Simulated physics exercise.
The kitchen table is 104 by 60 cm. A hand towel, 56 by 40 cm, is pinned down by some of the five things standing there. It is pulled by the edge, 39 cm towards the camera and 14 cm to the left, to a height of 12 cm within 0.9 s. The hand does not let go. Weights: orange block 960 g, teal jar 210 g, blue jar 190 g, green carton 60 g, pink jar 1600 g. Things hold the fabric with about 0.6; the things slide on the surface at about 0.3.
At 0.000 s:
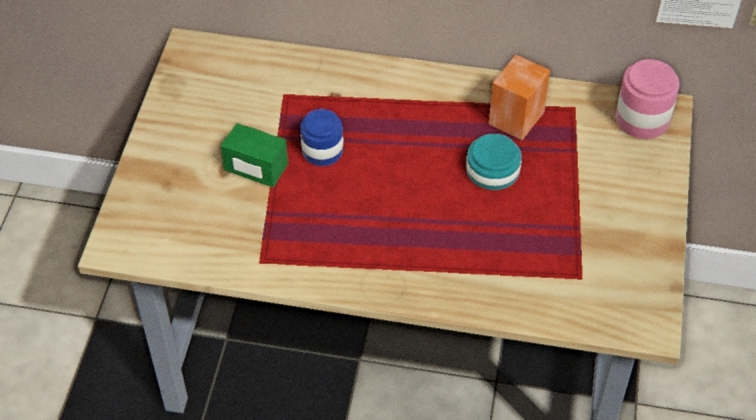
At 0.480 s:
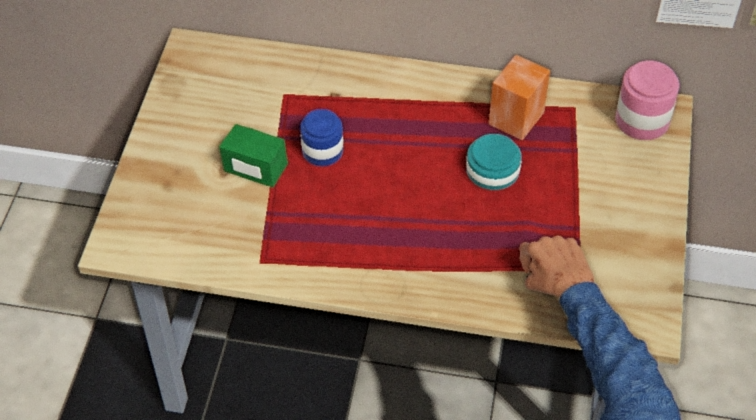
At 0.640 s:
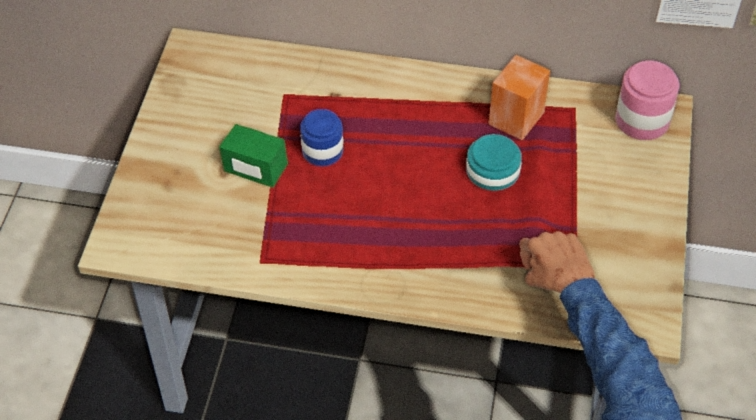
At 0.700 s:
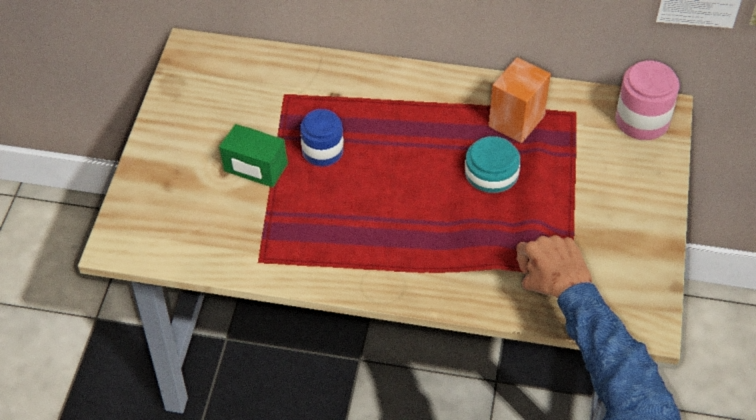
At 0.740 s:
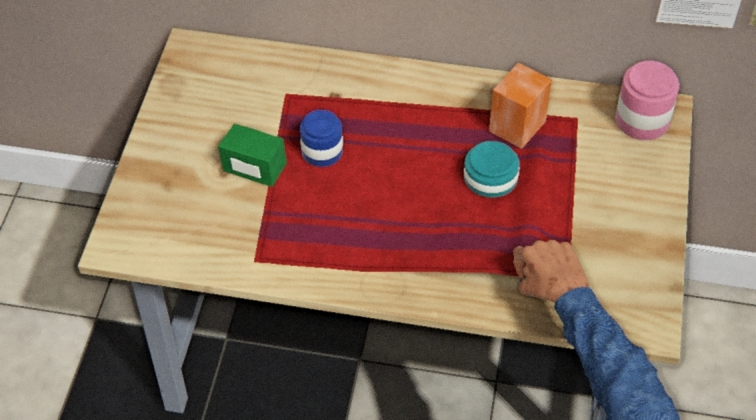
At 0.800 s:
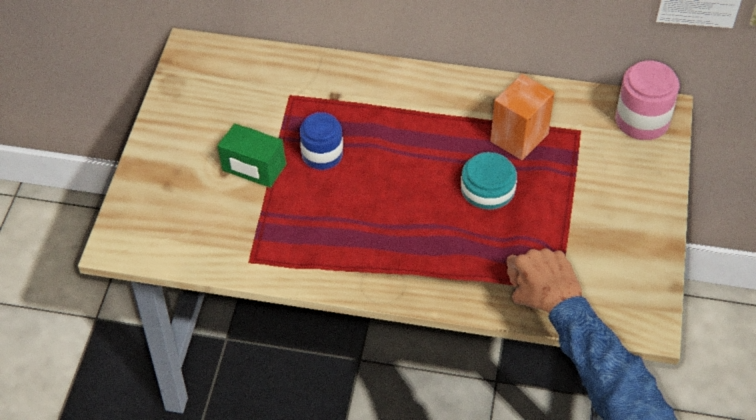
On a wooden table, a hand reached in, gripped the near right corner of a red striped towel and slowly pulled it a short way toward the front, the teal jar and orange block shifting along.
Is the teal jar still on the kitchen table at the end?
The teal jar drops off.
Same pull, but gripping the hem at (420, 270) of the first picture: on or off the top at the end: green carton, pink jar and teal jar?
Then: Green carton remains, pink jar remains, teal jar falls off.
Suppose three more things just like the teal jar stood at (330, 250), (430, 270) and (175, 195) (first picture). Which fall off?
In turn: Falls off, falls off, stays up.
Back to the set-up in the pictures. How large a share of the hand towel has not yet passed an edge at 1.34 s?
Some 50 per cent of it.
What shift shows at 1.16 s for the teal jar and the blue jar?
About: Teal jar 25 cm, blue jar 15 cm.
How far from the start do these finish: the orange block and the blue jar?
About: Orange block over the edge, blue jar 30 cm.
At 1.0 s, 95 % of the hand towel is still over the top; teal jar 14 cm off its start, orange block 16 cm off its start, blue jar 6 cm off its start.
At 1.2 s, 75 % of the hand towel is still over the top; teal jar 27 cm off its start, orange block 29 cm off its start, blue jar 14 cm off its start.
At 1.3 s, 50 % of the hand towel is still over the top; teal jar 38 cm off its start at (449, 321), orange block 41 cm off its start at (512, 258), blue jar 23 cm off its start at (342, 221).
At 1.5 s, 35 % of the hand towel is still over the top; teal jar 44 cm off its start, orange block 49 cm off its start, blue jar 28 cm off its start.
At 3.1 s, 20 % of the hand towel is still over the top; teal jar over the edge, orange block over the edge, blue jar 32 cm off its start at (336, 268), green carton 15 cm off its start at (296, 196).
